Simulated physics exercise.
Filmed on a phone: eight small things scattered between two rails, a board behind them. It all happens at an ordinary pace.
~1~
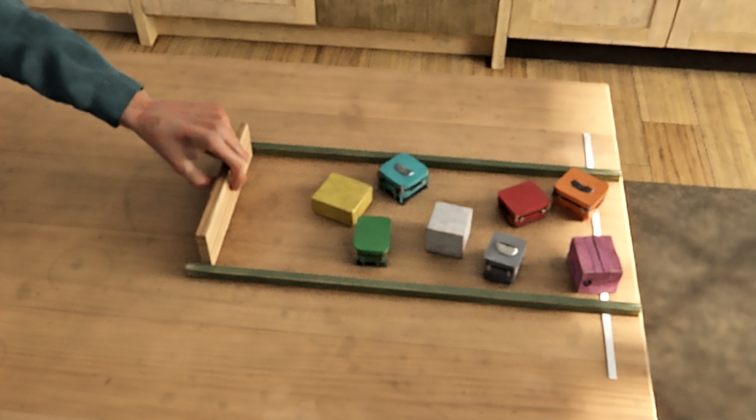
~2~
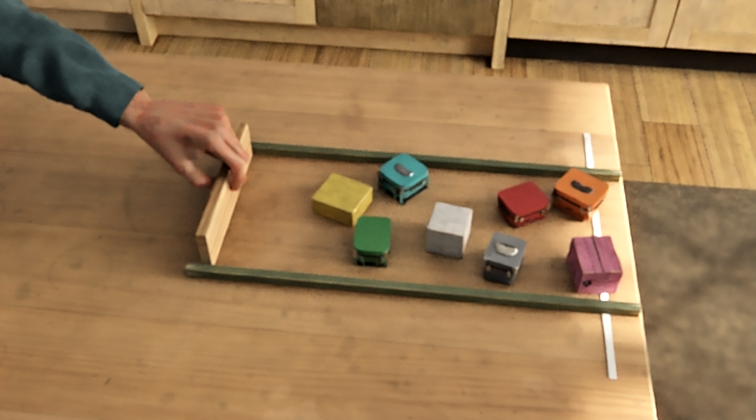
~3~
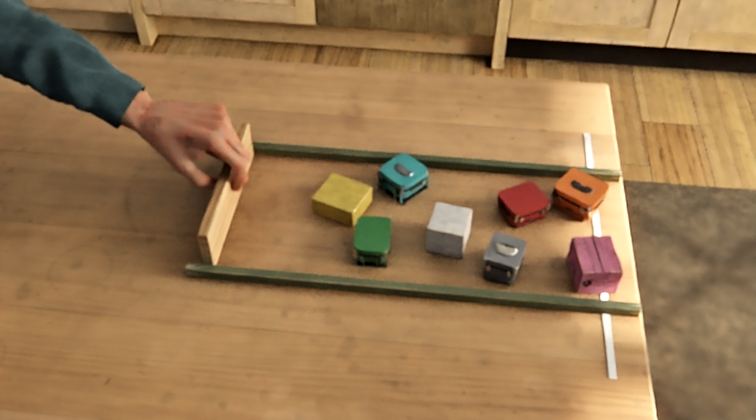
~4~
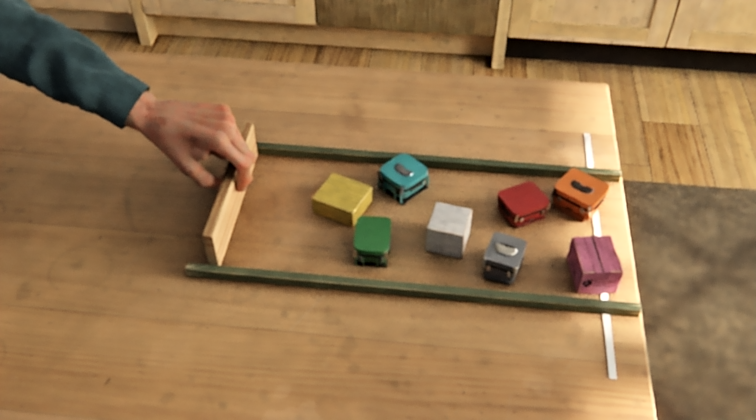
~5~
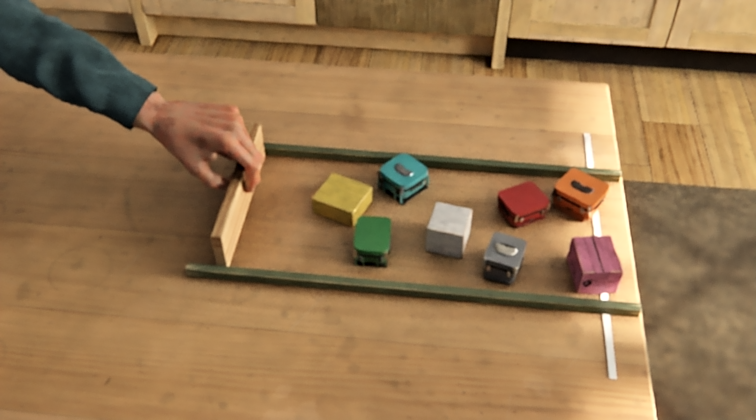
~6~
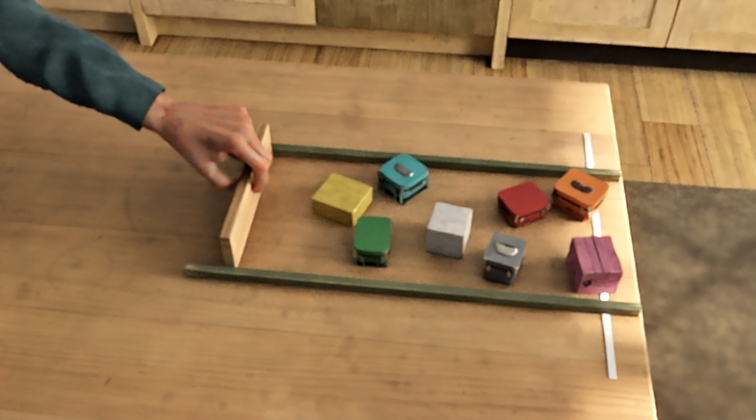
On a wooden table, a hand slides a board slightly right behind eight small scattered boxes.
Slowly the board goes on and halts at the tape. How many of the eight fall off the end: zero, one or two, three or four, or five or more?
Outcome: The number that fall off is five or more.
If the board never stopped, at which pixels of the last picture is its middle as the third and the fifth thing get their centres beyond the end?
First at (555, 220), next at (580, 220).
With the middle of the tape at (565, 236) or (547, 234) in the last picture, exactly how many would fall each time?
Down on the floor: 3 and 2.
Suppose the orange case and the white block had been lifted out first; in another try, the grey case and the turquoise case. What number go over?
The counts: 3 and 4.
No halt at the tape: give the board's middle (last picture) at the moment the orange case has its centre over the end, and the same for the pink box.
Near (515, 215) and (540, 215).
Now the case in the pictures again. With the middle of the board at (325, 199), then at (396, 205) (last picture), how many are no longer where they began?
By then 1, and 4.
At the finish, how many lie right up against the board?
It touches 3.
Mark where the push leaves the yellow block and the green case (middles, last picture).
The yellow block stops around (622, 221); the green case around (620, 263).
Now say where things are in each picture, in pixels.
The first frame shows pink box (595, 264); orange case (580, 195); red case (522, 205); board (226, 191); tape (598, 239).
The second frame shows orange case (580, 196); board (226, 191).
The third frame shows red case (522, 205); grey case (504, 259).
The fourth frame shows pink box (594, 265); green case (373, 242).
The fifth frame shows orange case (580, 196); turquoise case (403, 179).
The sixth frame shows pink box (594, 265); orange case (580, 196); red case (522, 205); board (248, 193); tape (598, 239).
Early on, none off yet; pink box at rest near (594, 265); orange case at rest near (580, 196); red case at rest near (522, 205).
Finally, the number that fall off is five or more; lost, white block, grey case, red case, orange case and pink box.
